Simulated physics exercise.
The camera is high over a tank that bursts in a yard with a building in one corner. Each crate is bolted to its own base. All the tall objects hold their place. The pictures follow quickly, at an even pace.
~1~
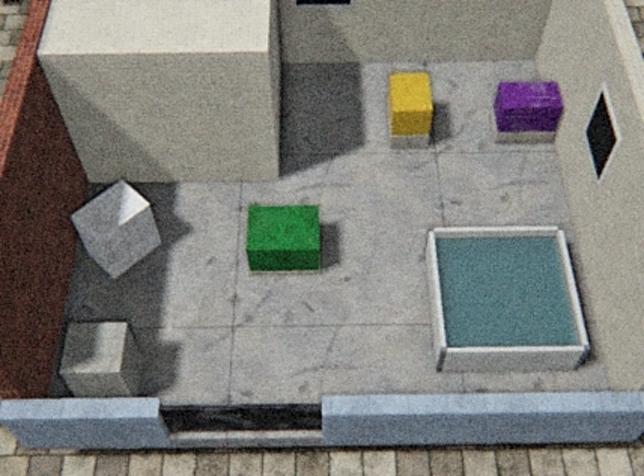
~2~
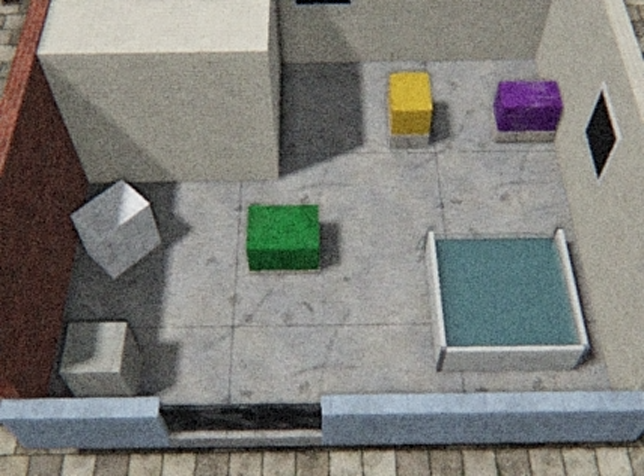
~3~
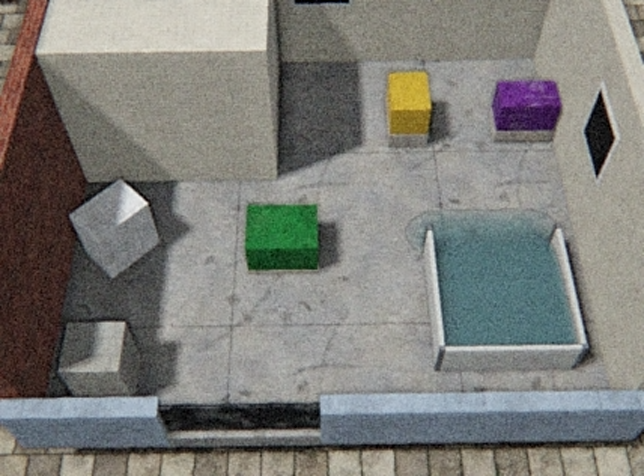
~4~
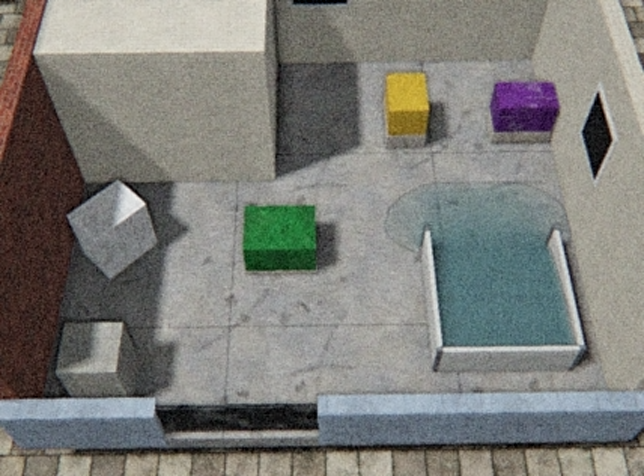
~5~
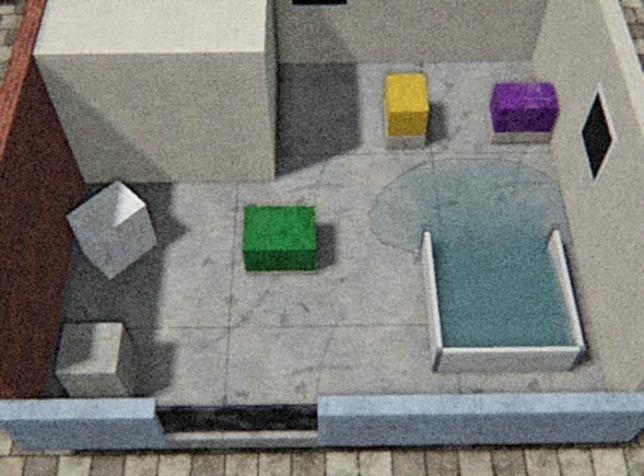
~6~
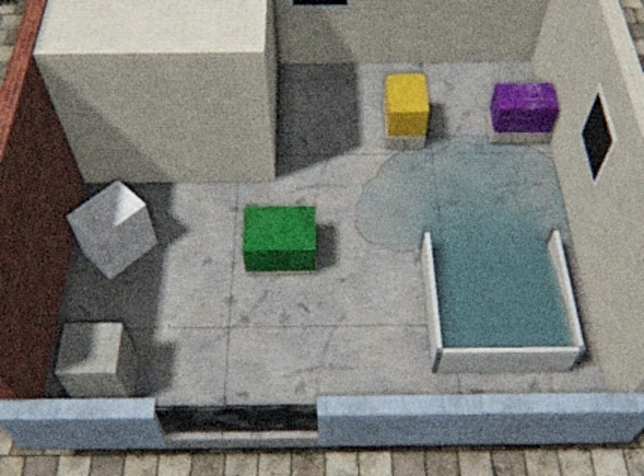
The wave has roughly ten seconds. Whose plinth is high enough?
In the end: The green crate is wetted; the yellow crate escapes dry; the purple crate is wetted.
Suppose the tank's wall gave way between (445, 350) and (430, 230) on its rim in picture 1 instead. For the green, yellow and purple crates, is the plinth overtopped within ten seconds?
One by one: The green one ends up wet; the yellow one stays dry; the purple one escapes it.
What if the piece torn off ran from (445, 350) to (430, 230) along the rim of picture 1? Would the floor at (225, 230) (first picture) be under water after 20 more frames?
Answer: Dry.
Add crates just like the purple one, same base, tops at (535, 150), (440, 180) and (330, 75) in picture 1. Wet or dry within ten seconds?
In that order: Gets wet, ends up wet, keeps dry.
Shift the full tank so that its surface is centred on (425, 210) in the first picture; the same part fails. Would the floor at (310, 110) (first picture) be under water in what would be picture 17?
Verdict: Flooded.
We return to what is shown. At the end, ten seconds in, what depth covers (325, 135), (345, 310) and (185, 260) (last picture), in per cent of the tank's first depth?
Roughly 8, 6 and 4 per cent, in turn.
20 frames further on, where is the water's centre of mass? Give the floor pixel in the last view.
Roughly at (437, 164).
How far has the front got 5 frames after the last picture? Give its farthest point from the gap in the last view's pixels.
Roughly at (416, 64).
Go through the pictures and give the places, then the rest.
Still water in the tank at (504, 289), in the first picture.
Water pours out on the tank's far side and has run to (424, 244), in the second picture.
The front is at (413, 230), out from the gap on the tank's far side, in the third picture.
The front is at (564, 216), out from the gap on the tank's far side, in the fourth picture.
The front is at (413, 174), out from the gap on the tank's far side, in the fifth picture.
Water pours out on the tank's far side and has run to (437, 141), in the sixth picture.
A moment on, water covers 25 % of the floor; the green crate not reached, the yellow crate water round its plinth, the purple crate water round its plinth.
Next, water covers 35 % of the floor; the green crate not reached, the yellow crate water round its plinth, the purple crate water round its plinth.
Then, water covers 45 % of the floor; the green crate not reached, the yellow crate water round its plinth, the purple crate water round its plinth.
Later, water covers 60 % of the floor; the green crate water round its plinth, the yellow crate water round its plinth, the purple crate water round its plinth.
In the end, water covers 90 % of the floor; the green crate was topped, the yellow crate stayed above the water, the purple crate was topped.
